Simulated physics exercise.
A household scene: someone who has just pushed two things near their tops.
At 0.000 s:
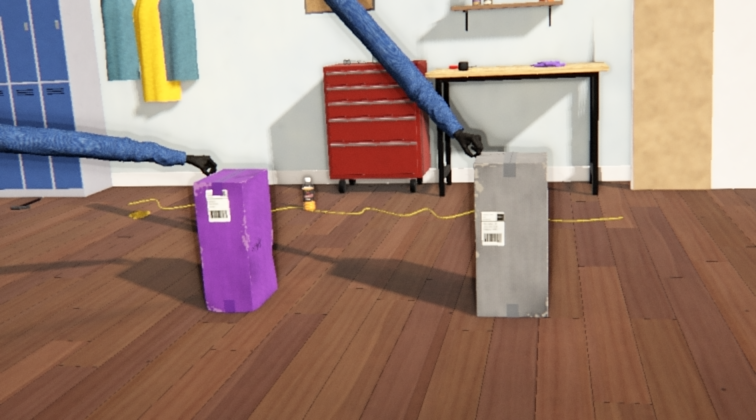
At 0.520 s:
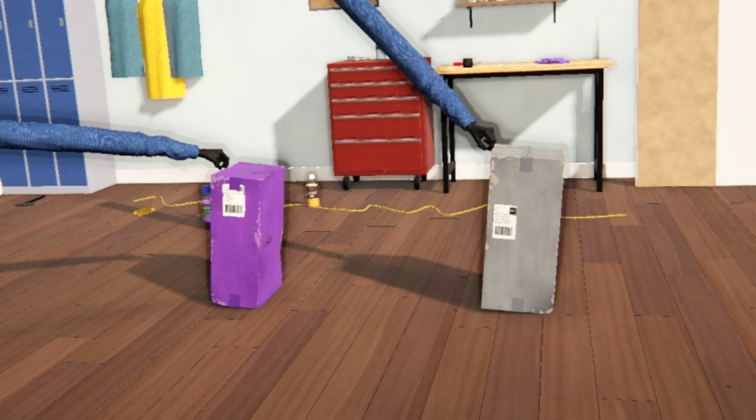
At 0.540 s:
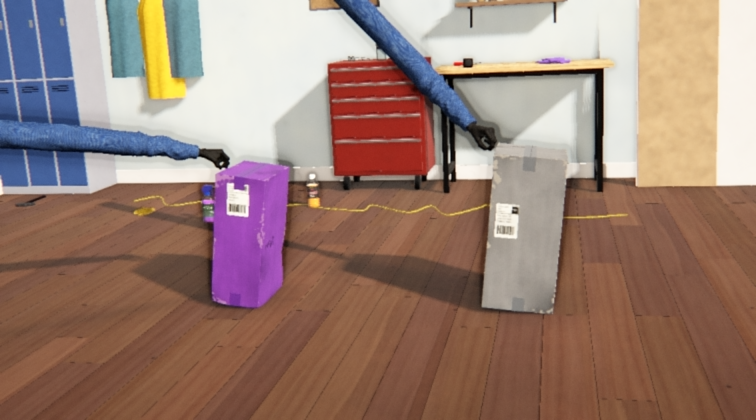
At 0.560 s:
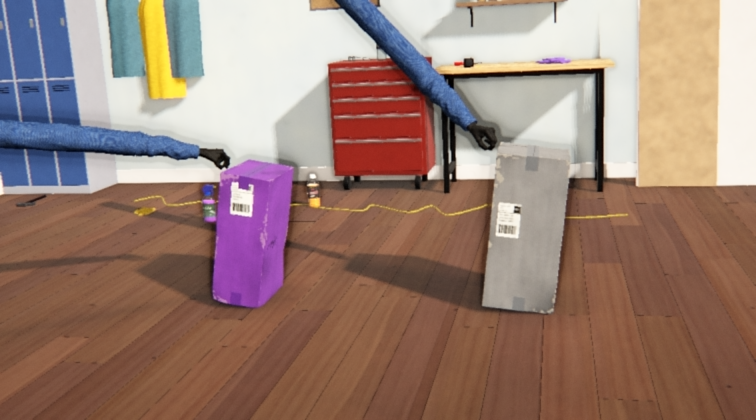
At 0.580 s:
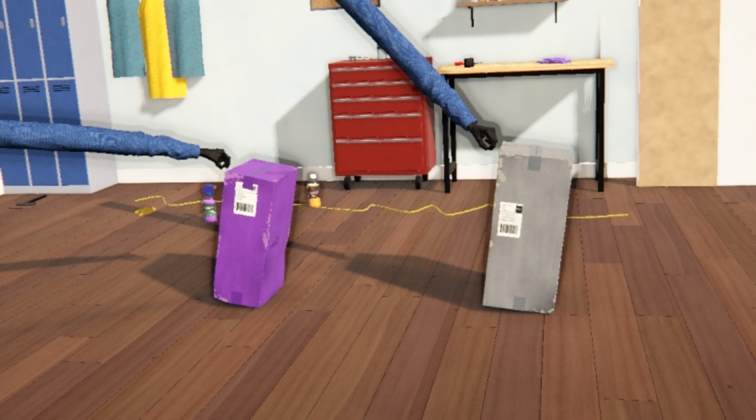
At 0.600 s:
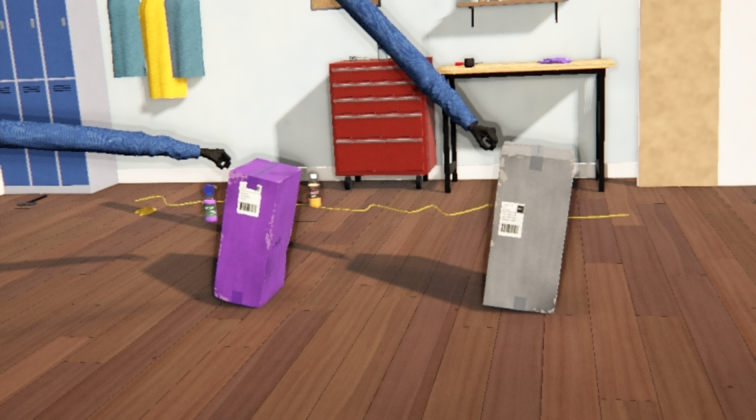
At first, a purple parcel on the left and a grey parcel on the right stand upright on a wooden floor, a gloved hand at the top of each. Both parcels then lean to the right, and the purple one keeps tilting further away from its hand while the grey one leans only slightly more.
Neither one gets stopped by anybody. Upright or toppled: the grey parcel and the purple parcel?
Calls - grey parcel: Upright; purple parcel: Toppled.
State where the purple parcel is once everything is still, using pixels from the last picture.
Once it all settles, the centre sits at about (333, 275).
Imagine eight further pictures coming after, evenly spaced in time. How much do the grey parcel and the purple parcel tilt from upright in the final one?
Roughly 6° and 25°.
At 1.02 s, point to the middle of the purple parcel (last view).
About (305, 243).
After 0.82 s, grey parcel 2° off upright near (522, 228); purple parcel 30° off upright near (278, 232).
After 1.02 s, grey parcel 3° off upright near (514, 228); purple parcel 55° off upright near (305, 243).
After 1.14 s, grey parcel upright near (520, 229); purple parcel on its side near (328, 266).
In the end (1.8 s), the grey parcel rocks back upright, near (518, 230); the purple parcel falls over, near (333, 275).
